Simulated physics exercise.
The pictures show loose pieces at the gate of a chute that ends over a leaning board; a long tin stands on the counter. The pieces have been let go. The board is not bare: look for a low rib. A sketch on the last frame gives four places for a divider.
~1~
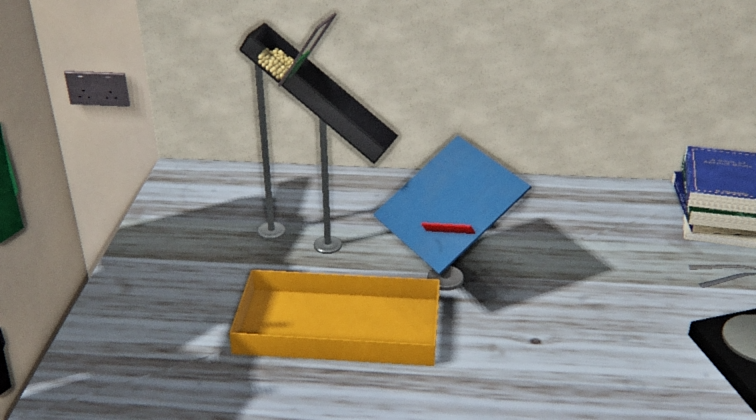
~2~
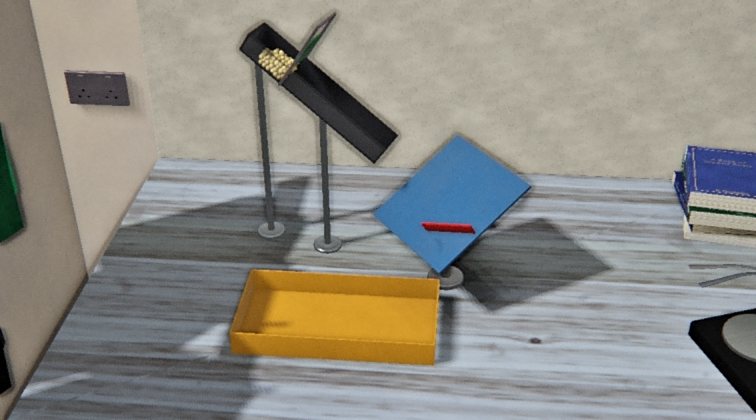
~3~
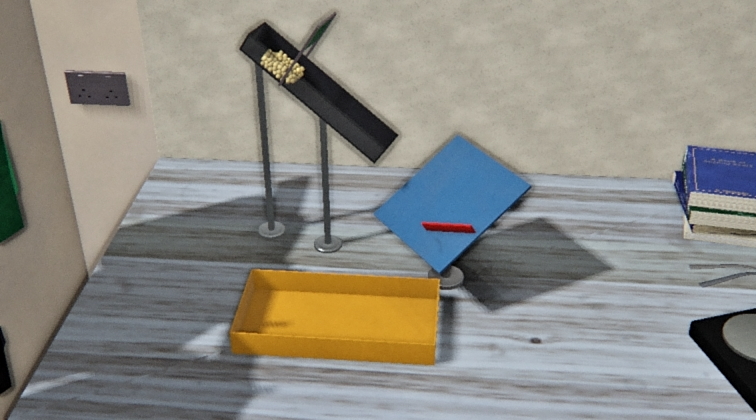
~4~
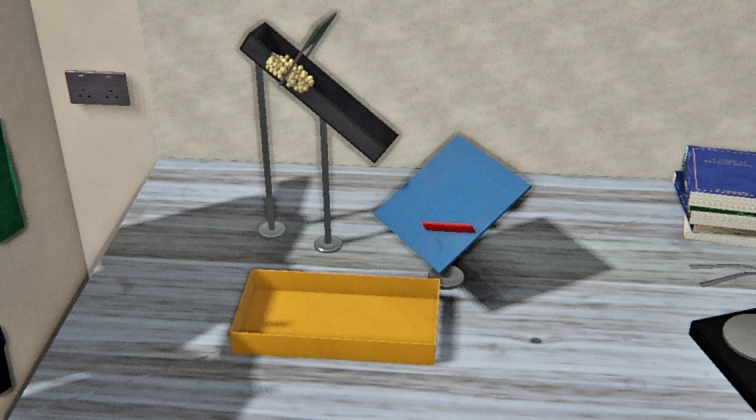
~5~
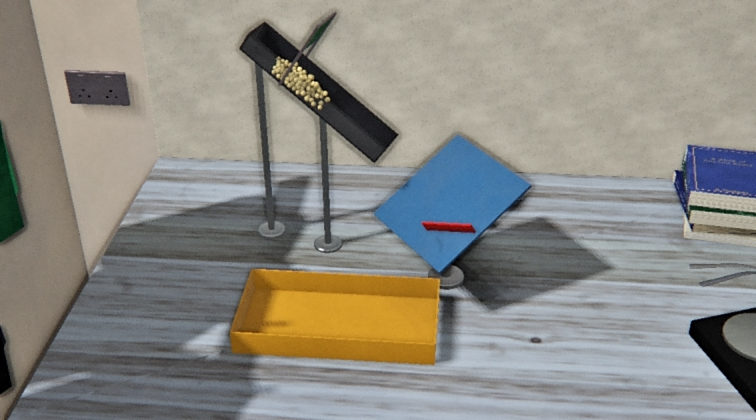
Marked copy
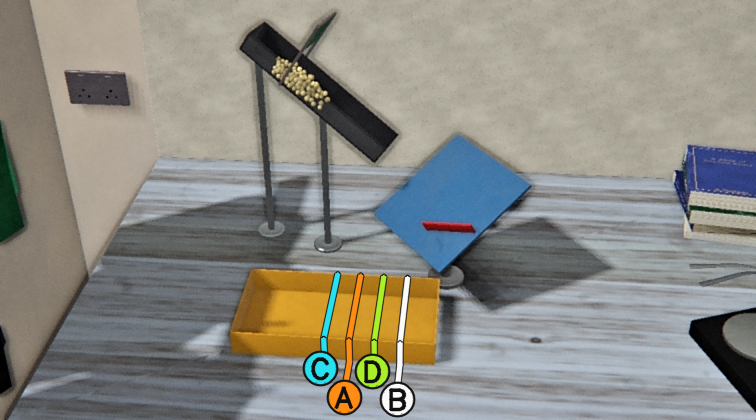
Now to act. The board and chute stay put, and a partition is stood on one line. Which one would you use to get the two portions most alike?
The best line is D.
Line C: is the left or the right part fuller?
Right.
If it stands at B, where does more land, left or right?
Left.
On the marked copy, line A crosses the front rim at (348, 339); line B crosses the front rim at (400, 342); line C crosses the front rim at (323, 338); line D crosses the front rim at (374, 341).
For line A, of what is caught, a small part on the left of the divider, nearly all on the right.
For line B, of what is caught, nearly all on the left of the divider, a small part on the right.
For line C, of what is caught, a small part on the left of the divider, nearly all on the right.
For line D, of what is caught, about two thirds on the left of the divider, about a third on the right.
